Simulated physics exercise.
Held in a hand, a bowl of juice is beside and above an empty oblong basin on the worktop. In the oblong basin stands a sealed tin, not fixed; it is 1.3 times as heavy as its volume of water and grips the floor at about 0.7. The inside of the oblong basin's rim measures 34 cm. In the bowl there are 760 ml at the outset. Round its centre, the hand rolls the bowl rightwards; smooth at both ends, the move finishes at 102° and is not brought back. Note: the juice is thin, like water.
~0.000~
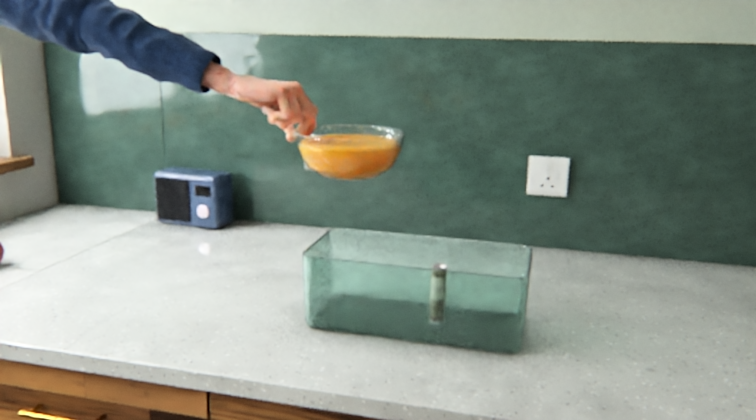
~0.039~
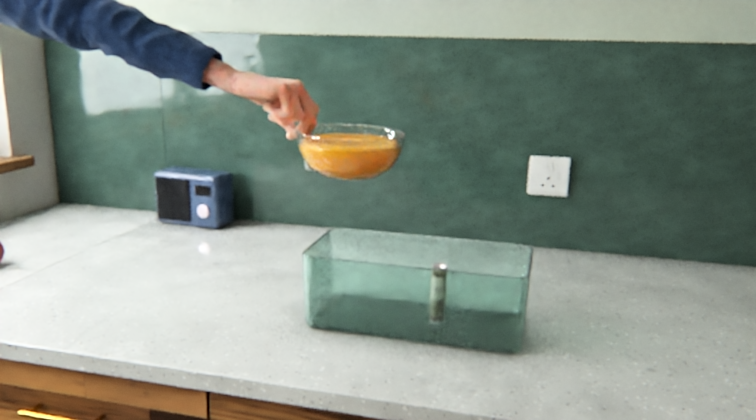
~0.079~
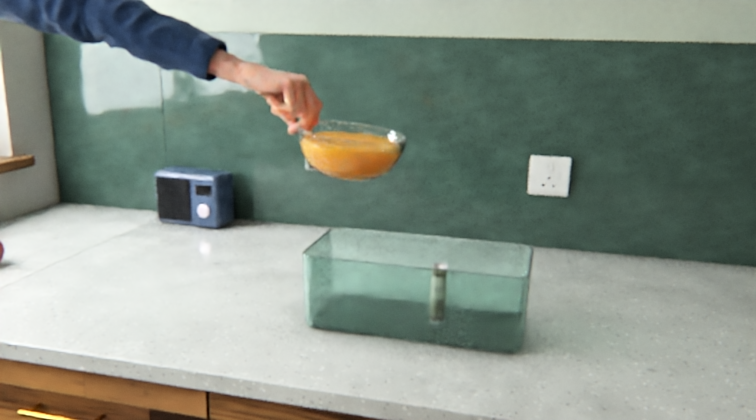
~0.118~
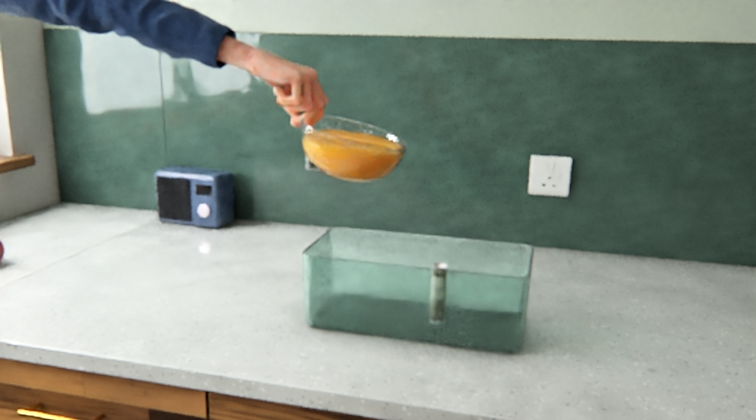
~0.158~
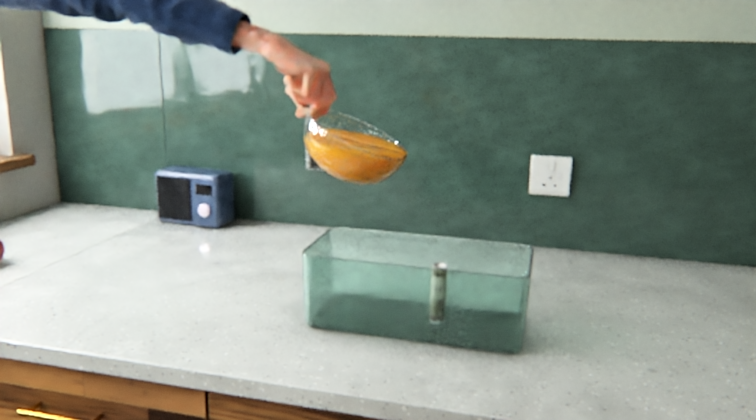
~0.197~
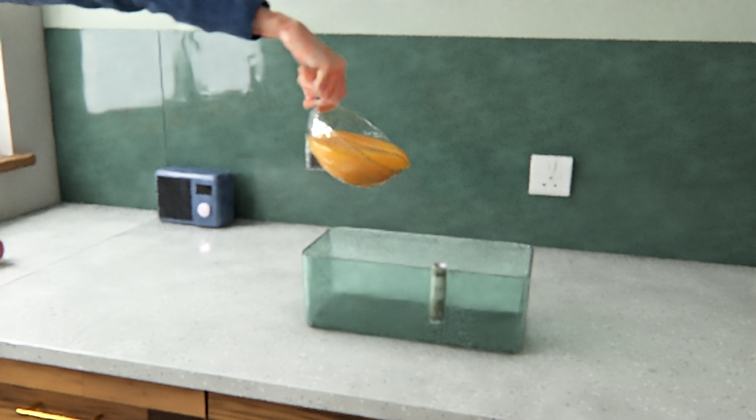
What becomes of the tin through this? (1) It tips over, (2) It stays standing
1, it tips over.
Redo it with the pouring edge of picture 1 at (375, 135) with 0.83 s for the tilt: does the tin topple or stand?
Then it stays on its base.
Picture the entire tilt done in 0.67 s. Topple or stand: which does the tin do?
Result: Tin tipped over.
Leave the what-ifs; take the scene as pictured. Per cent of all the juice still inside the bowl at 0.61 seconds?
About 0 percent.
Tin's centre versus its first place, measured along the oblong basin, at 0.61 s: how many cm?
About 3 cm.
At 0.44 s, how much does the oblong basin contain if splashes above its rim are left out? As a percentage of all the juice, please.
Estimate - around 50 in a hundred parts.
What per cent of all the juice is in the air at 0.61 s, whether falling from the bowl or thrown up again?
In-air share: About 2 %.
Then, 0.44 s in, the tilt is 99° and 6 per cent is still to pour; the tin stands where it began.
Then, 0.61 s in, the tilt is 102° and 0 per cent is still to pour; the tin leans 5°.
Then, 0.79 s in, the tilt is 102° and 0 per cent is still to pour; the tin leans 21°.
Then, 0.99 s in, the tilt is 102° and 0 per cent is still to pour; the tin lies on its side.
Finally, the tin lies on its side.
